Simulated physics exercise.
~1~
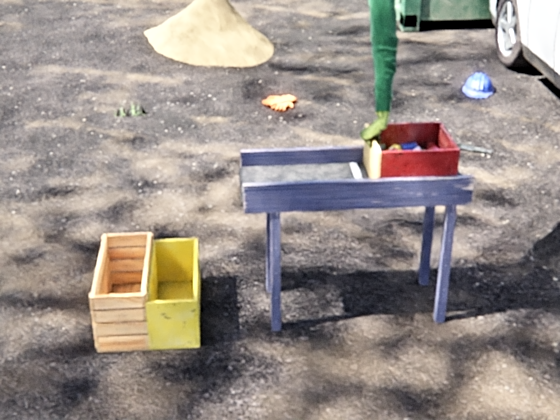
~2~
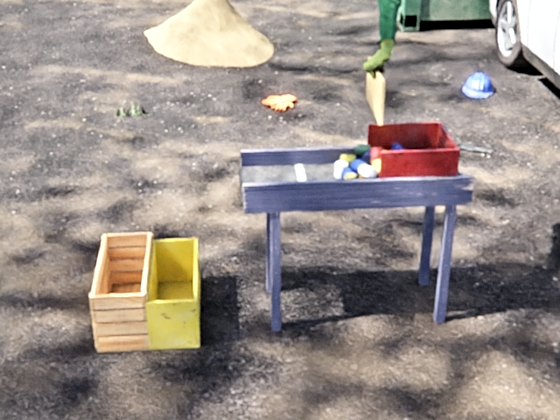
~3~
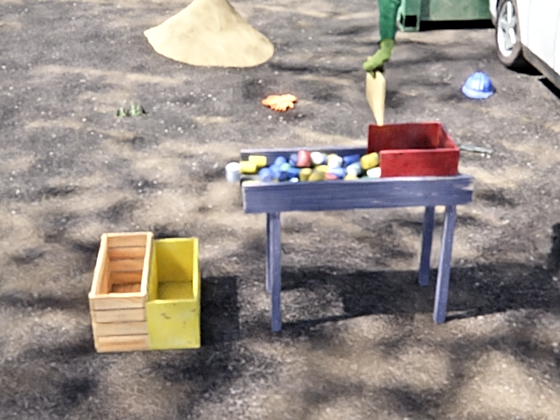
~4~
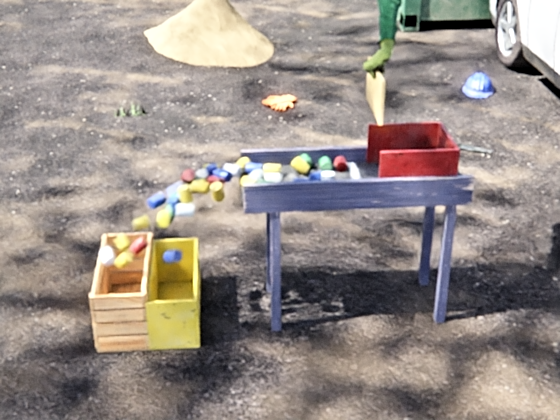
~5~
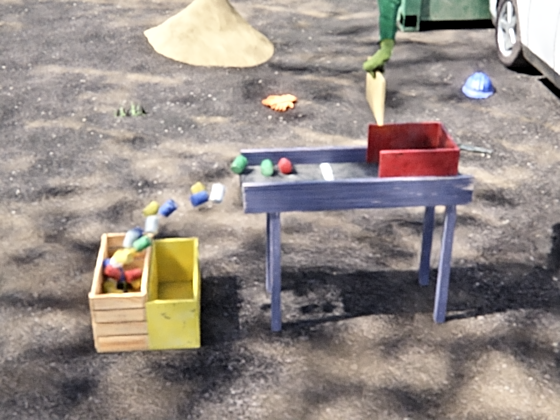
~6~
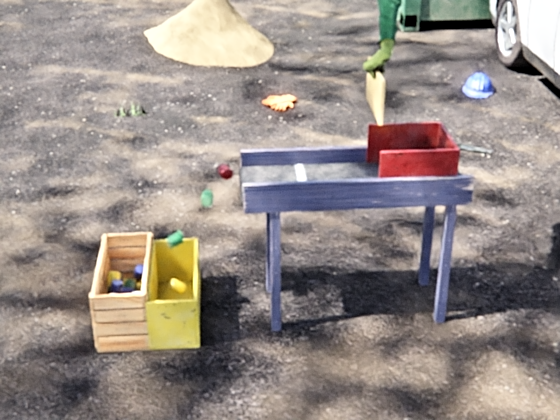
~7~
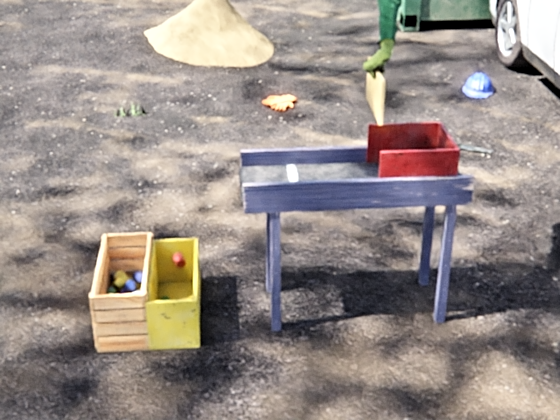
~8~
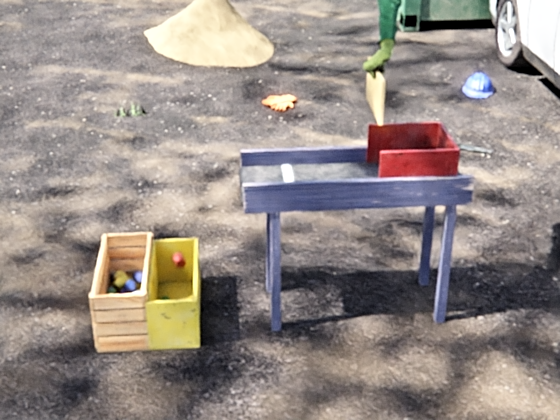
A green-clad arm or leg-like shape at the top holds a pale gate against a red pen on a blue-grey belt table, seen from slightly above on sunlit dark gravel, with a sand pile behind and a wooden box beside a yellow bin at lower left. The gate lifts, and small jars in many colours spill from the pen onto the belt. They ride left in a loose crowd, then pour off the end and arc down toward the containers. The last green and red ones drop more steeply. Most end in the wooden box, a few in the yellow bin, while the empty belt's white stripe keeps shifting.
